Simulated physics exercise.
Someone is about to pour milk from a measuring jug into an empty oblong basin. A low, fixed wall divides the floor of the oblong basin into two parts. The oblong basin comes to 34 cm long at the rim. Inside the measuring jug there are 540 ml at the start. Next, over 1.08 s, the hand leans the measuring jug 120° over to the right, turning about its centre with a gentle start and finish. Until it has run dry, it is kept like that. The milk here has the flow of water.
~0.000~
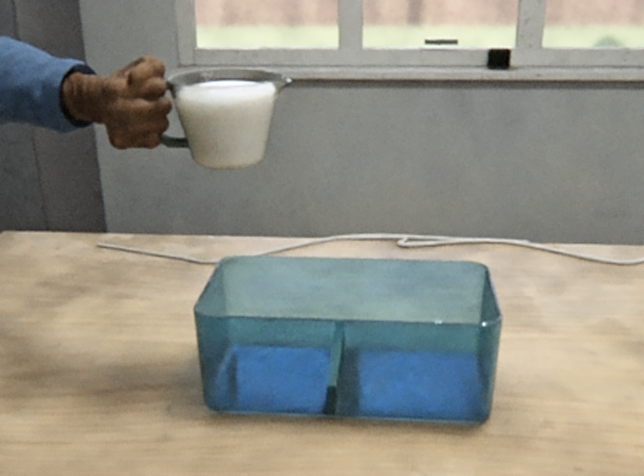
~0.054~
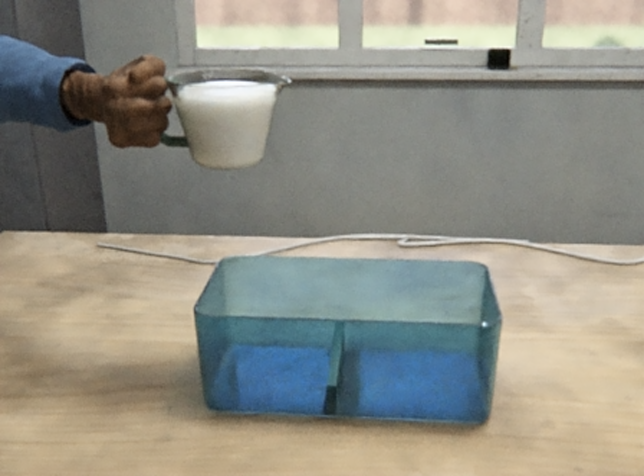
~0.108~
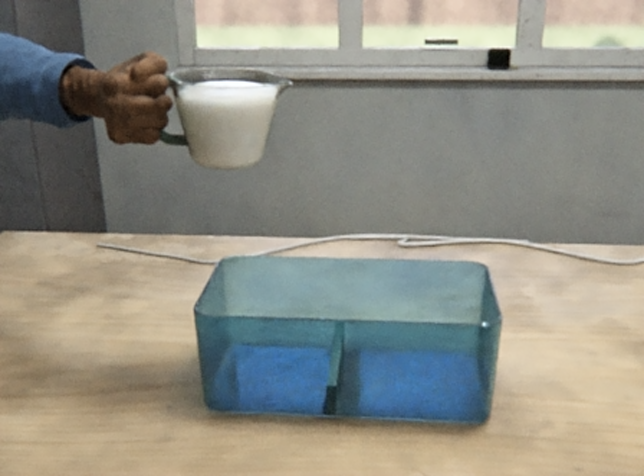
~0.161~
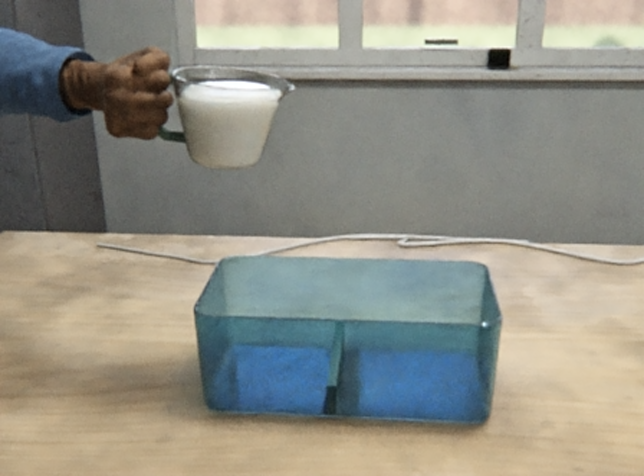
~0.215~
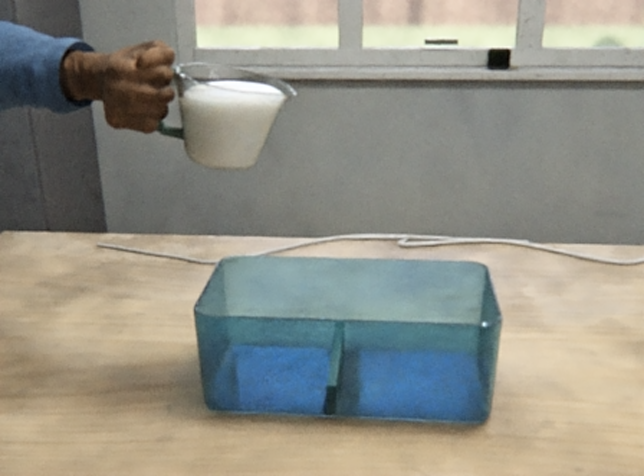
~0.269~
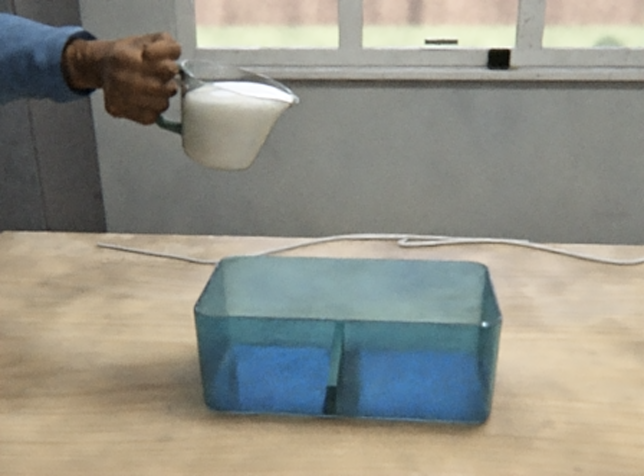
A hand holding a measuring jug of milk gently leaning it to the right above an empty, divided blue basin on a table.
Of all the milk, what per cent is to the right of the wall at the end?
I would say 76 percent.
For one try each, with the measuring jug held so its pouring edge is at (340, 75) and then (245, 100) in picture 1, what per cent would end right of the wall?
Try 1: Approx. 90 %; try 2: Approx. 15 %.
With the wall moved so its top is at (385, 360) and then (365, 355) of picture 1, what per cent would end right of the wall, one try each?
One try each: Around 15 percent and then around 40 percent.
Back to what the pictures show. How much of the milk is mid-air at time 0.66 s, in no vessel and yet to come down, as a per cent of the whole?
Near 38 per cent at that moment.
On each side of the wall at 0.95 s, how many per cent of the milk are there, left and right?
Left roughly 16 per cent, right roughly 74.
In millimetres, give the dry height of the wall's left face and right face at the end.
Close to 34 mm left and close to 24 mm right.
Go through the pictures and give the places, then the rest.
In the first frame, it leans 0°; its right rim is at (290, 80); the milk meets the walls at (178, 89) and (277, 90); the oblong basin's rim runs from (208, 284) to (494, 292); the wall's top is at (336, 351).
In the second frame, it leans 1°; its right rim is at (290, 80); the milk meets the walls at (178, 89) and (277, 90).
In the third frame, it leans 3°; its right rim is at (292, 83); the milk meets the walls at (179, 89) and (277, 92).
In the fourth frame, it leans 7°; its right rim is at (294, 87); the milk meets the walls at (181, 88) and (281, 93).
In the fifth frame, it leans 11°; its right rim is at (297, 94); the milk meets the walls at (185, 89) and (285, 93).
In the sixth frame, it leans 17°; its right rim is at (299, 101); the milk meets the walls at (187, 92) and (293, 96).
By 0.66 s the tilt is 81° and 45 per cent is still to pour, 0 is left of the wall and 18 right of it.
By 0.95 s the tilt is 116° and 1 per cent is still to pour, 16 is left of the wall and 75 right of it.
By 1.25 s the tilt is 120° and 0 per cent is still to pour, 23 is left of the wall and 76 right of it.
By 1.58 s the tilt is 120° and 0 per cent is still to pour, 23 is left of the wall and 76 right of it.
At rest 23 per cent lies left of the wall, 76 right of it and 1 outside.
